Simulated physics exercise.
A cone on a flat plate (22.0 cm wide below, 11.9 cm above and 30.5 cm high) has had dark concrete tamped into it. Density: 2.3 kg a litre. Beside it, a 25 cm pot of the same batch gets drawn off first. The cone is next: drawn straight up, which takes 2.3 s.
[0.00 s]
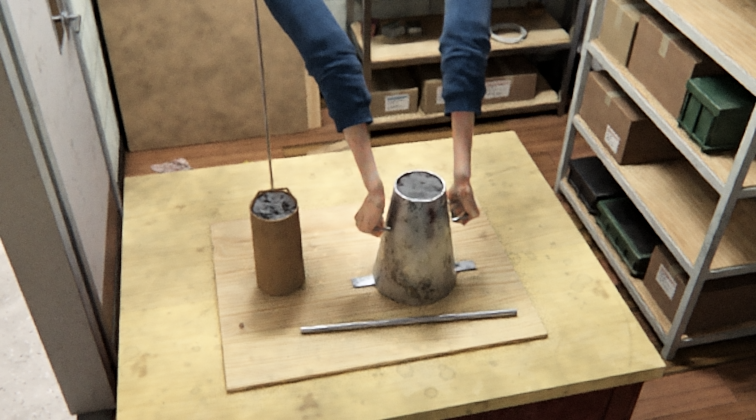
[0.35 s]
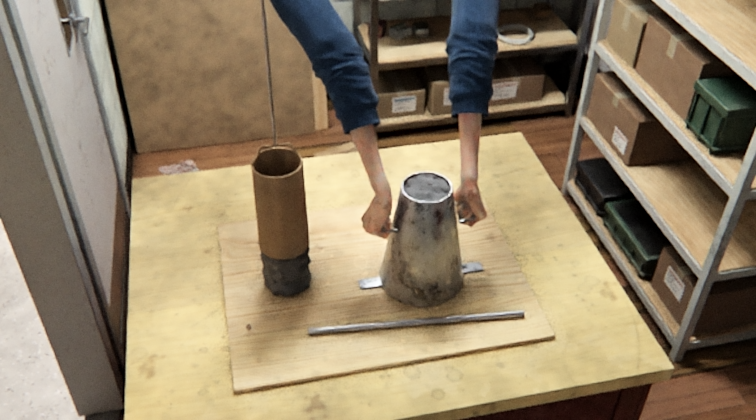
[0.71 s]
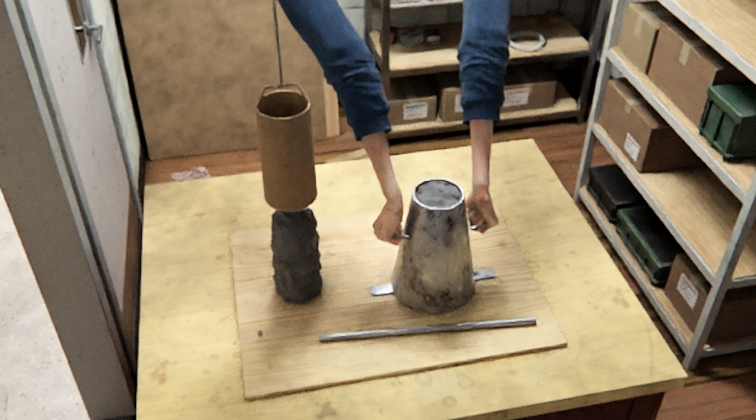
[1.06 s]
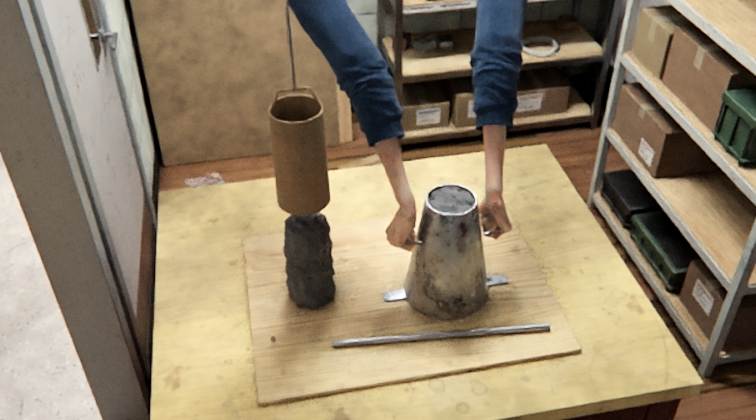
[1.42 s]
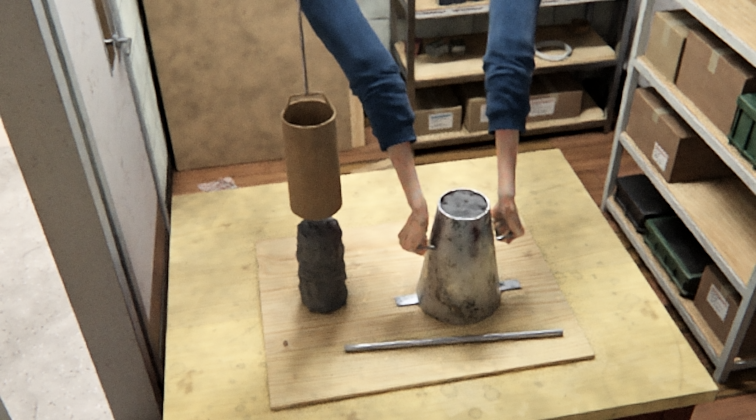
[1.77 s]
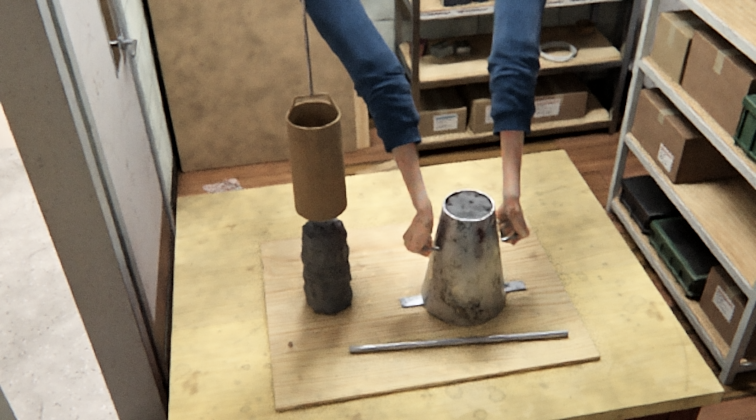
A brown pot on a cord rose straight up and then hung still above the rough, dark column it left on the board, while two hands stayed on a metal cone to its right.
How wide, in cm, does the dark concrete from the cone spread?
About 22 cm.
After 2.3 s, the cone is up 6.2 cm; the dark concrete has come down 0.1 cm to 30 cm and is 22 cm wide.
After 2.9 s, the cone is up 19 cm; the dark concrete has come down 0.1 cm to 30 cm and is 22 cm wide.
After 3.5 s, the cone is up 31 cm; the dark concrete has come down 0.1 cm to 30 cm and is 22 cm wide.
After 4.2 s, the cone is clear; the dark concrete has come down 0.1 cm to 30 cm and is 22 cm wide.
After 4.8 s, at rest, the cone is clear; the dark concrete has come down 0.1 cm to 30 cm and is 22 cm wide.
